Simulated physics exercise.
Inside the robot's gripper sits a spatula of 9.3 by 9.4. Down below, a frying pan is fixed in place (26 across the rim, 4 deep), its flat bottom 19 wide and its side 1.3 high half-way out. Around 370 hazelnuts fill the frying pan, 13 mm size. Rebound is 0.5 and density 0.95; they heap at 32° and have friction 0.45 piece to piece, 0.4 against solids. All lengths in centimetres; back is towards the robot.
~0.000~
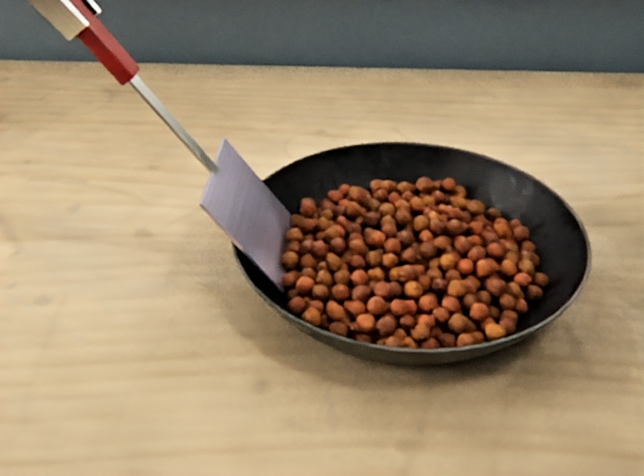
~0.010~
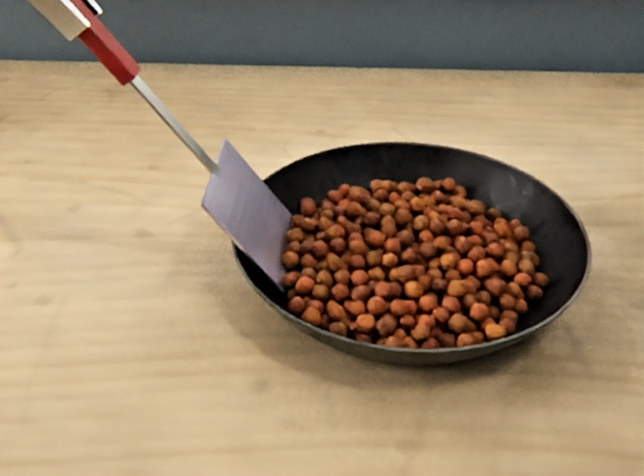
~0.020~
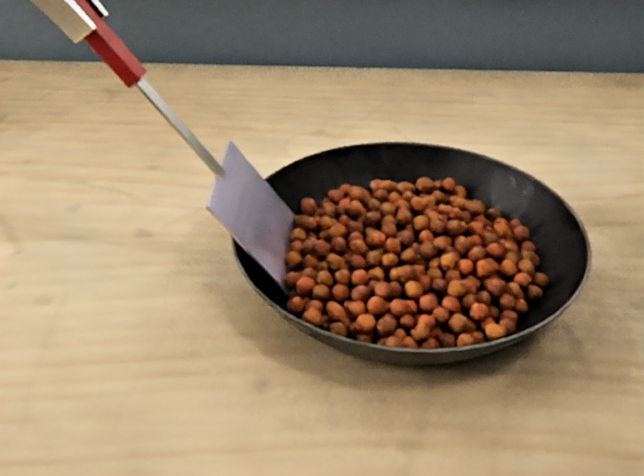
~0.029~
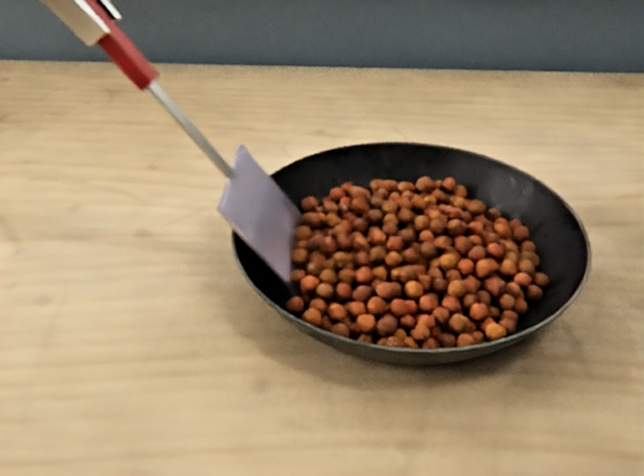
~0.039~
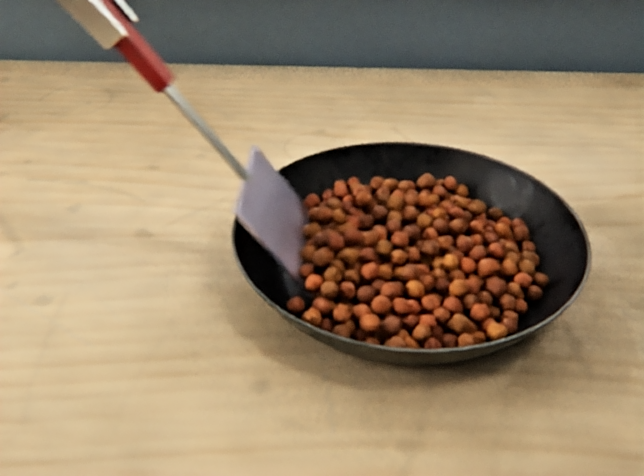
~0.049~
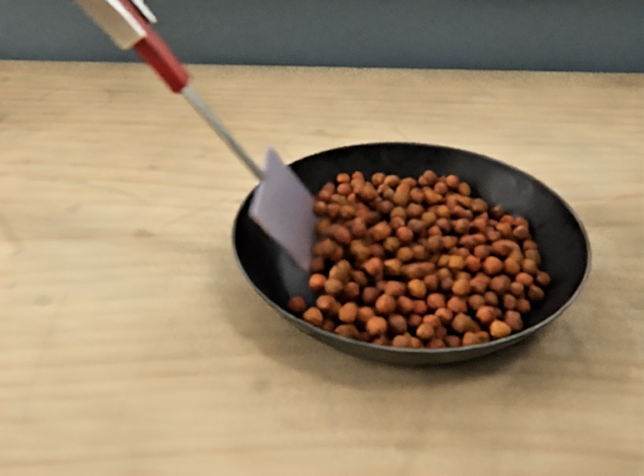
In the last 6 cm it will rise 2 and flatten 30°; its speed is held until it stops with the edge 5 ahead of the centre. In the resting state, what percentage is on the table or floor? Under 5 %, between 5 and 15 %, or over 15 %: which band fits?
The band that fits is between 5 and 15 %.
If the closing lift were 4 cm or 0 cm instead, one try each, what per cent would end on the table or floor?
Roughly 20 per cent, then 5 per cent.
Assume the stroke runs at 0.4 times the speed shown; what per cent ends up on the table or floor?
Estimate: Close to 0 %.
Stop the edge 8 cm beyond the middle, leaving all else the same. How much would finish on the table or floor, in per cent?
Near 25 per cent.
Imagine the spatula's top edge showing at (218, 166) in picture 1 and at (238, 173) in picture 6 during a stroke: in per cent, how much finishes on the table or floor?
I'd put it at roughly 0 per cent.
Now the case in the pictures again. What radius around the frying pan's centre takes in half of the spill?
About 26 cm out from the centre.
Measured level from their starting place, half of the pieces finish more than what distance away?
Near 4 cm, measured level.
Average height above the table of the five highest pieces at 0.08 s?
6 cm.
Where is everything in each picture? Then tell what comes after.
The spatula top edge at (213, 169), sloping 55°; upper third of the load around (408, 248), from x 290 to 540, top at y 185; 373 in the frying pan, in the first picture.
The spatula top edge at (214, 169), sloping 55°; upper third of the load around (408, 248), from x 290 to 540, top at y 185, in the second picture.
The spatula top edge at (219, 171), sloping 55°; upper third of the load around (404, 246), from x 295 to 540, top at y 185, in the third picture.
The spatula top edge at (230, 174), sloping 55°; upper third of the load around (392, 245), from x 295 to 540, top at y 185, in the fourth picture.
The spatula top edge at (245, 176), sloping 55°; upper third of the load around (393, 242), from x 295 to 540, top at y 180, in the fifth picture.
The spatula top edge at (261, 177), sloping 55°; upper third of the load around (394, 242), from x 295 to 540, top at y 180; 373 in the frying pan, in the sixth picture.
After 0.08 s, sloping 55°, highest piece 7 above the table; 373 in the frying pan.
After 0.10 s, sloping 45°, highest piece 8 above the table; 373 in the frying pan.
After 0.32 s, sloping 25°, highest piece 7 above the table; 343 in the frying pan, 27 on the table or floor, 3 on the blade or in flight.
After 1.37 s, sloping 25°, highest piece 5 above the table; 340 in the frying pan, 33 on the table or floor.
In the end, 340 in the frying pan, 33 on the table or floor. That is 9 % on the table or floor.
